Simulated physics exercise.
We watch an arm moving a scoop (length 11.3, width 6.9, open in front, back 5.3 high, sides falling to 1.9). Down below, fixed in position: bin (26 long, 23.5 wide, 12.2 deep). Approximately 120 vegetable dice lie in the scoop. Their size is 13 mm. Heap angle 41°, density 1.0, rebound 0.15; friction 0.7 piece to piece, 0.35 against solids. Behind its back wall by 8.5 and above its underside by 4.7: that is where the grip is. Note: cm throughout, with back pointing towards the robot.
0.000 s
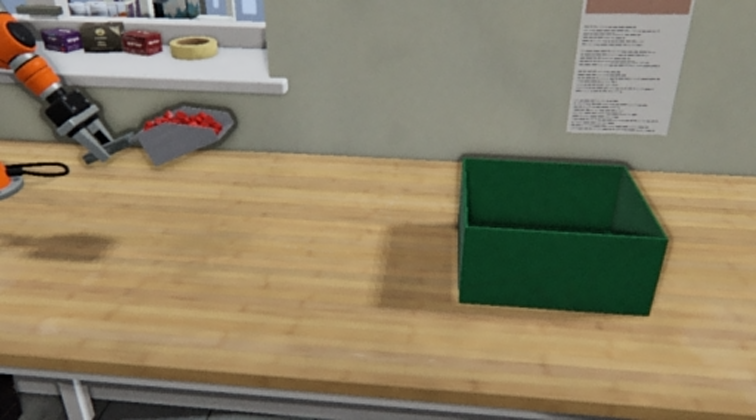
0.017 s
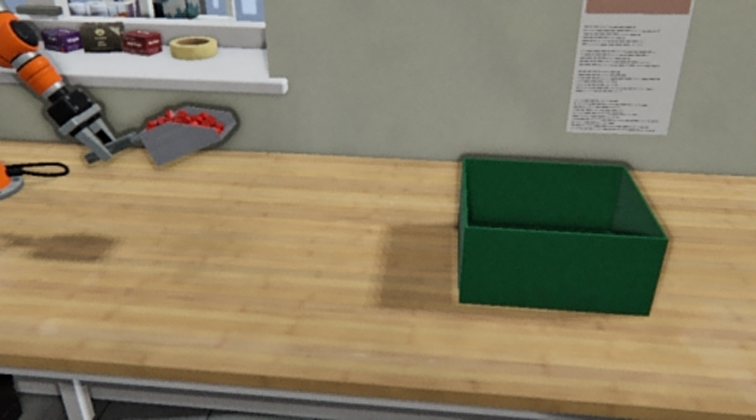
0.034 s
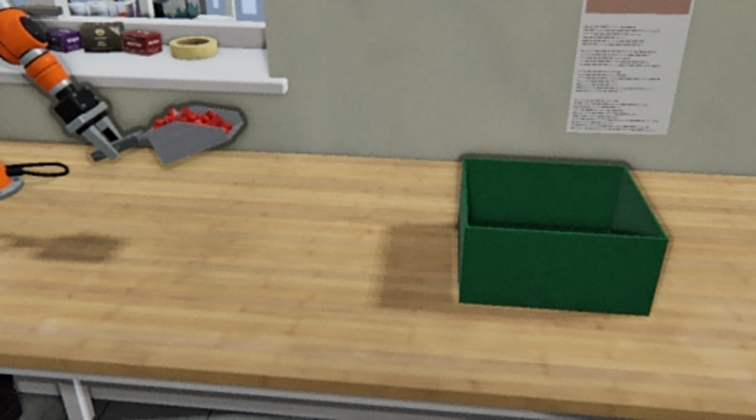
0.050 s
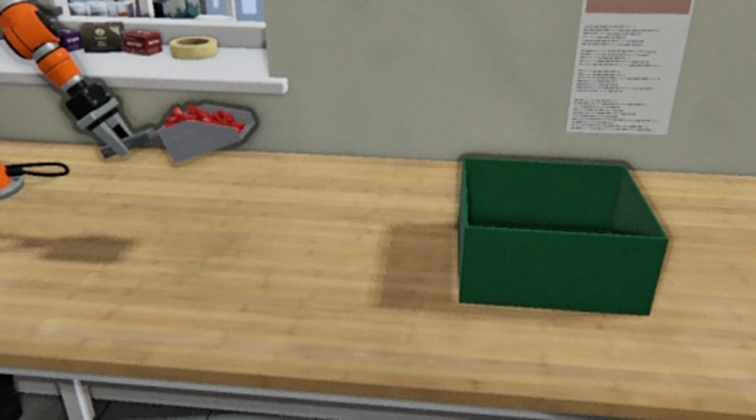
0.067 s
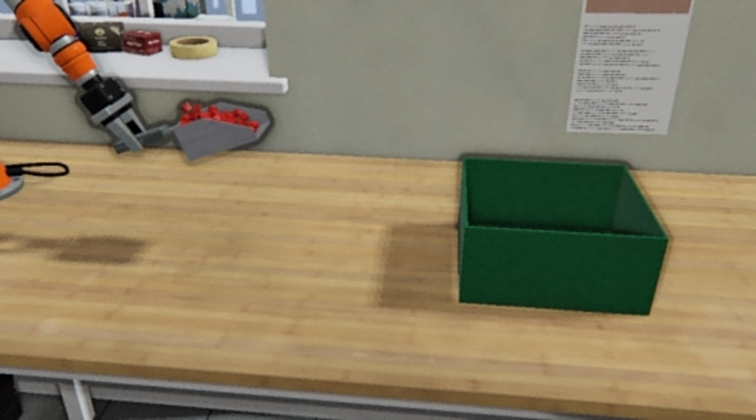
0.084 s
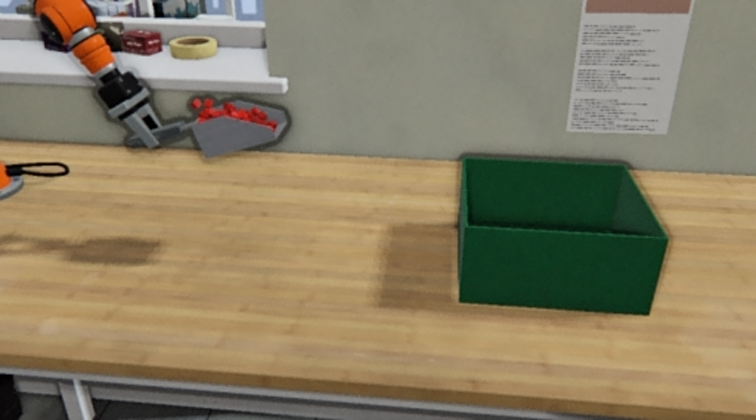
An orange robot arm held a gray scoop heaped with small red pieces above a wooden table, then moved it a short way right, slowly leveling it, while the green box stayed still.
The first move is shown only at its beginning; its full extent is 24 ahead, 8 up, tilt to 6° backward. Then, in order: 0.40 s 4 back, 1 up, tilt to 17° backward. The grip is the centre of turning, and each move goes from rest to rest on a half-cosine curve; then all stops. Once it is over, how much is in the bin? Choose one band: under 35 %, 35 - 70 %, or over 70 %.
Over 70 %.
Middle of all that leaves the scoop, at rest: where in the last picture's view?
Around pixel (589, 260).
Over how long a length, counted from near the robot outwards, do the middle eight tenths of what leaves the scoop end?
I'd put it near 26 cm.
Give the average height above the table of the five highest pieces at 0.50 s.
Roughly 10 cm high.
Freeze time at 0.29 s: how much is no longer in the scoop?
Share gone: Around 100 %.
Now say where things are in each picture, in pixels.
In the first frame, the scoop floor at (189, 145), tilted 25° backward; upper third of the load around (180, 124), from x 150 to 220, top at y 115; 125 on the scoop.
In the second frame, the scoop floor at (191, 145), tilted 25° backward; upper third of the load around (181, 123), from x 150 to 220, top at y 115.
In the third frame, the scoop floor at (198, 144), tilted 24° backward; upper third of the load around (185, 123), from x 160 to 230, top at y 110.
In the fourth frame, the scoop floor at (209, 143), tilted 22° backward; upper third of the load around (195, 120), from x 170 to 240, top at y 110.
In the fifth frame, the scoop floor at (224, 141), tilted 21° backward; upper third of the load around (210, 118), from x 185 to 255, top at y 110.
In the sixth frame, the scoop floor at (241, 140), tilted 18° backward; upper third of the load around (228, 116), from x 195 to 275, top at y 105; 124 on the scoop, 1 in flight or on a rim.
After 0.29 s, tilted 7° backward, highest piece 26 above the table; 3 on the scoop, 2 in the bin, 120 in flight or on a rim.
After 0.50 s, tilted 15° backward, highest piece 14 above the table; 110 in the bin, 8 on the table or floor, 7 in flight or on a rim.
After 0.81 s, tilted 17° backward, highest piece 2 above the table; 110 in the bin, 15 on the table or floor.
After 1.86 s, tilted 17° backward, highest piece 2 above the table; 110 in the bin, 15 on the table or floor.
In the end, 110 in the bin, 15 on the table or floor. That is 88 % in the bin.
